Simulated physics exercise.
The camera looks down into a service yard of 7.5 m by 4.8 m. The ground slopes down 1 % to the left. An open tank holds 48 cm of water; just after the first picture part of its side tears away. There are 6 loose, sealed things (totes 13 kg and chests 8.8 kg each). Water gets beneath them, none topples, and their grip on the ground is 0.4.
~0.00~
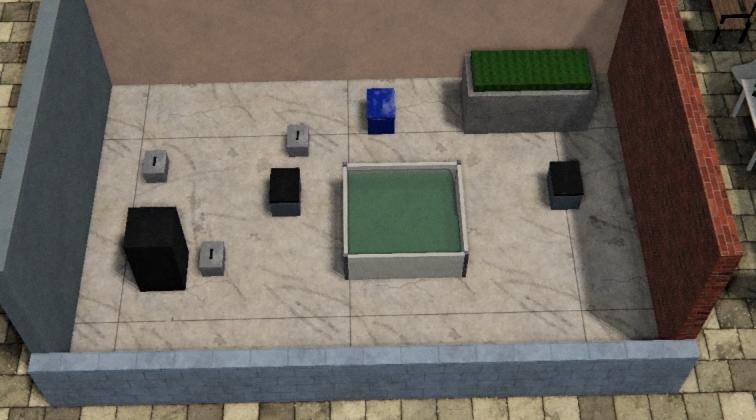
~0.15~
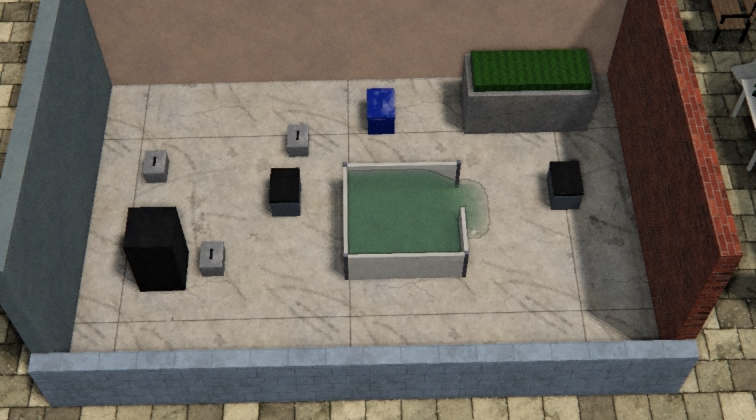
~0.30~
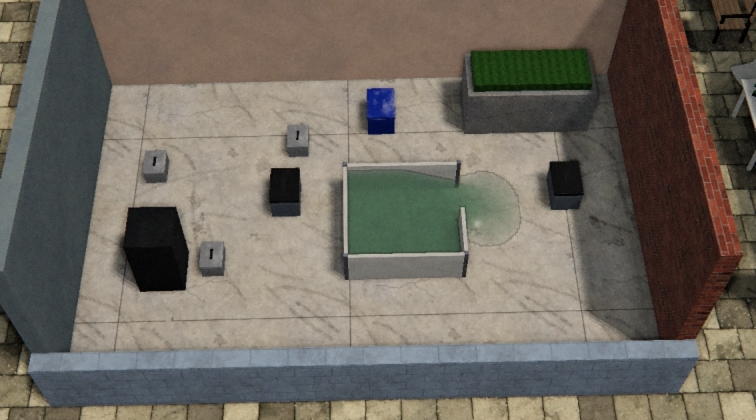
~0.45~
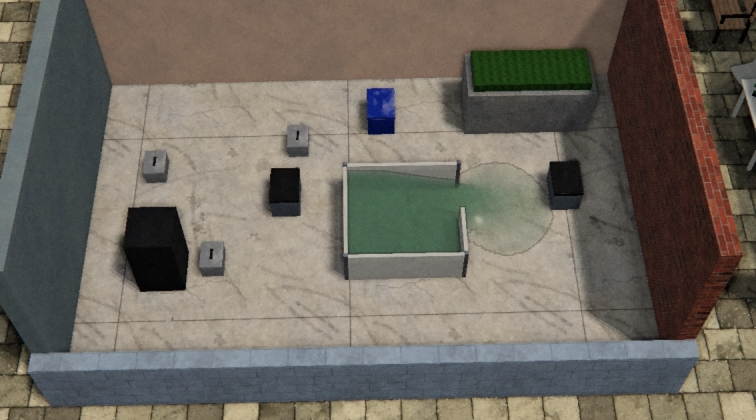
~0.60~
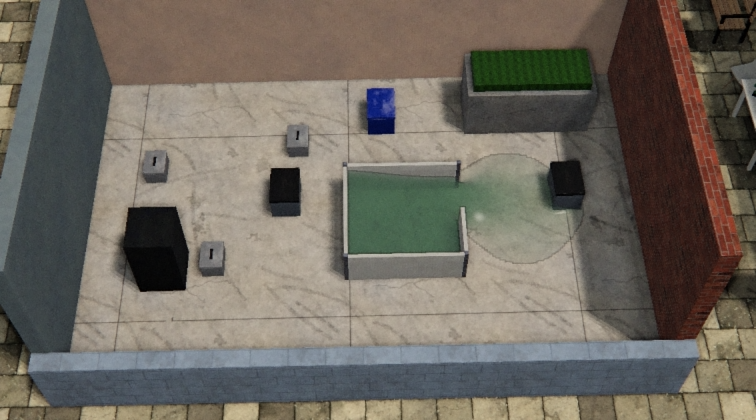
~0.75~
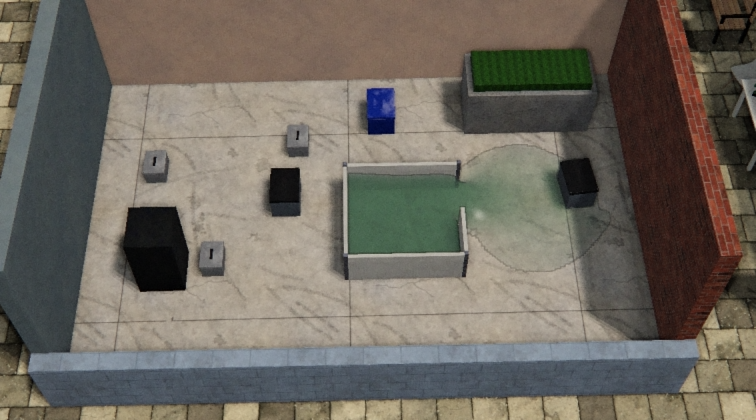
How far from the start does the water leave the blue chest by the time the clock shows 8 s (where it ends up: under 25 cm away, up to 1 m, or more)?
The blue chest barely shifts.
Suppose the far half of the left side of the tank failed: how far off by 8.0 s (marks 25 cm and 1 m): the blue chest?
In that case the blue chest barely shifts.
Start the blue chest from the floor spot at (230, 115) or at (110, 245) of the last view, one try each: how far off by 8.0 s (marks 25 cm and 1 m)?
In turn: It holds its place; it barely shifts.
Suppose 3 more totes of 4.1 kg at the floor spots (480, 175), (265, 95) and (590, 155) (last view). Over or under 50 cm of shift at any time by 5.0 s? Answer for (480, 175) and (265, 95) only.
In turn: More, short of it.
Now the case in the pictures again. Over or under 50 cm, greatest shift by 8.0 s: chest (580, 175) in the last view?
Answer: More.
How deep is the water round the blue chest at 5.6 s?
About 2 cm.
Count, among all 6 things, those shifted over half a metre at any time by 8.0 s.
I count 1.
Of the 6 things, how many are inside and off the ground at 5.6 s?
I count 1.
After 1.6 s the blue chest is near (381, 103), 0.0 m from its start, aground; 1 afloat.
After 3.6 s the blue chest is near (381, 103), 0.0 m from its start, aground; 1 afloat.
After 5.6 s the blue chest is near (381, 103), 0.0 m from its start, aground; 1 afloat.
After 8.0 s the blue chest is near (381, 103), 0.0 m from its start, aground; 1 afloat.
